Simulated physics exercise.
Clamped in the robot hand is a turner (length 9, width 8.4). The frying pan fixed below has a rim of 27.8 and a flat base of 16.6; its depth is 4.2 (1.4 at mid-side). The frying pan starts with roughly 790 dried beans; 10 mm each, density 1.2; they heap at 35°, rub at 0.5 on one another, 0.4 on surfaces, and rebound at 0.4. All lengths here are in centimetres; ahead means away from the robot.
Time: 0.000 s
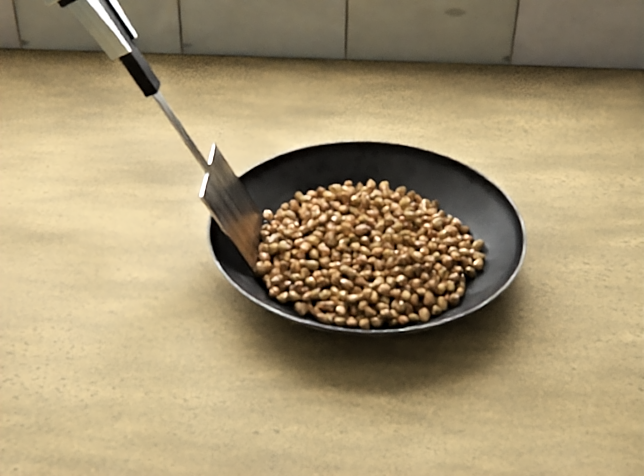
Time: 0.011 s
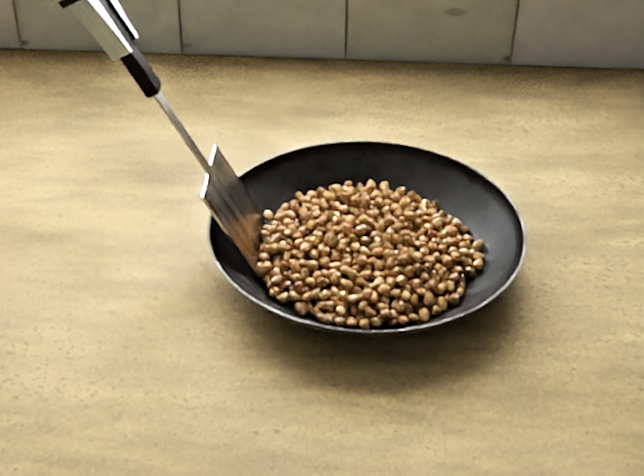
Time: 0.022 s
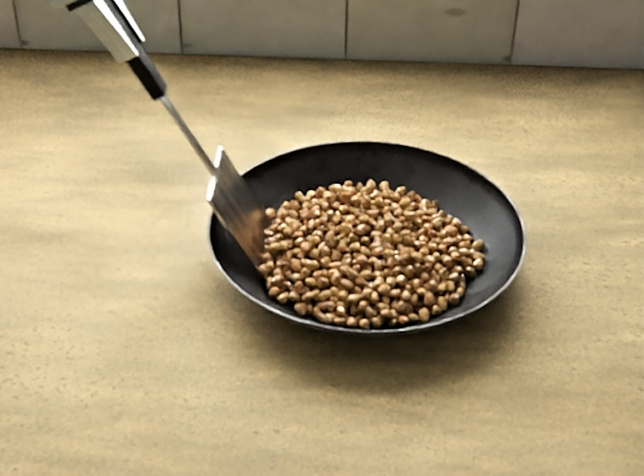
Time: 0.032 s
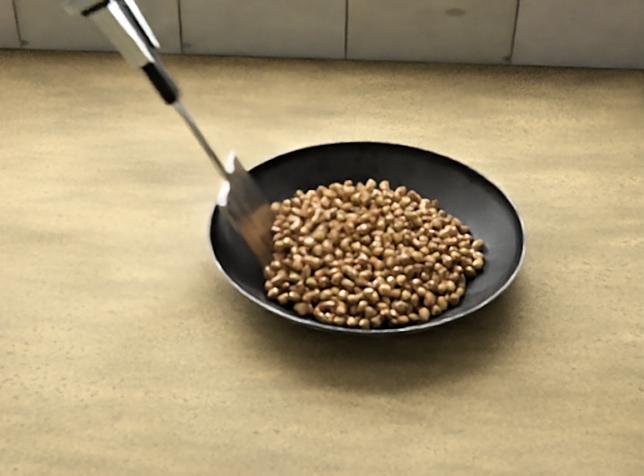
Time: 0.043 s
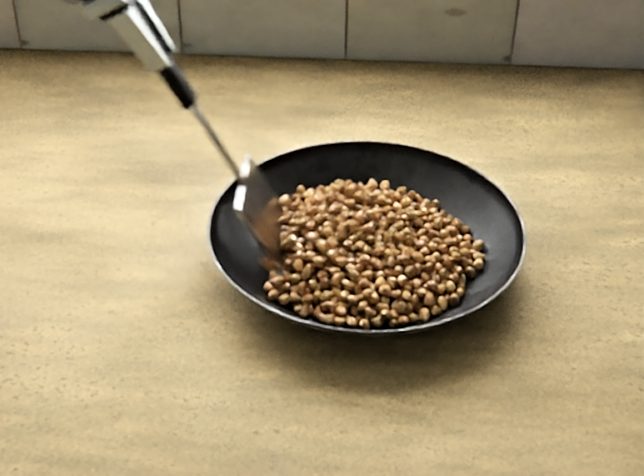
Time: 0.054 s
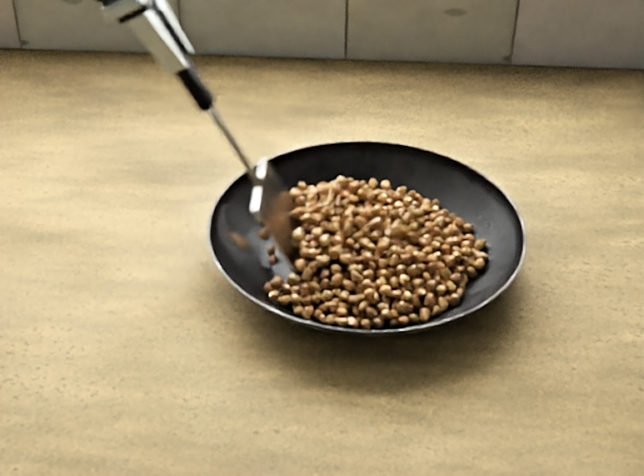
Kitchen counter with a dark frying pan of brown dried beans, a robot-held metal turner pushing rightward into the heap's left edge.
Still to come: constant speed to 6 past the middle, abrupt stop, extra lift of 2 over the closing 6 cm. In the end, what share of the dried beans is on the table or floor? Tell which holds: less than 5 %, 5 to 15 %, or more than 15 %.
What holds is more than 15 %.
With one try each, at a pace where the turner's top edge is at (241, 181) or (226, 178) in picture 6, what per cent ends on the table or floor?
Roughly 5 per cent, then roughly 5 per cent.
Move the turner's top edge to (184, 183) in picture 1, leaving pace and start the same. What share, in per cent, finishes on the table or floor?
Roughly 15%.
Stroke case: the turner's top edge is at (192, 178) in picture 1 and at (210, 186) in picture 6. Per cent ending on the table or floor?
Off the vessel, on the table or floor: Some 0 percent.
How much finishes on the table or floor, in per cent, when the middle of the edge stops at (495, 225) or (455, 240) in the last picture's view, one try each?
First try roughly 45 percent, second roughly 30 percent.
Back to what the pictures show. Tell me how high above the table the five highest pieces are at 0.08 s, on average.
Somewhere near 7 cm, I'd say.
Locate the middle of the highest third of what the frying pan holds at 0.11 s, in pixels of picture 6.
I'd put it somewhere near (395, 228).
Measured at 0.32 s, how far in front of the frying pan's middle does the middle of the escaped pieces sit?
It's close to 20 cm ahead of the centre.
After 0.08 s, sloping 62°, highest piece 10 above the table; 793 in the frying pan, 1 on the blade or in flight.
After 0.11 s, sloping 62°, highest piece 16 above the table; 793 in the frying pan, 1 on the blade or in flight.
After 0.32 s, sloping 62°, highest piece 34 above the table; 636 in the frying pan, 147 on the table or floor, 11 on the blade or in flight.
After 1.37 s, sloping 62°, highest piece 5 above the table; 636 in the frying pan, 158 on the table or floor.
At rest, 636 in the frying pan, 158 on the table or floor. That is 20 % on the table or floor.
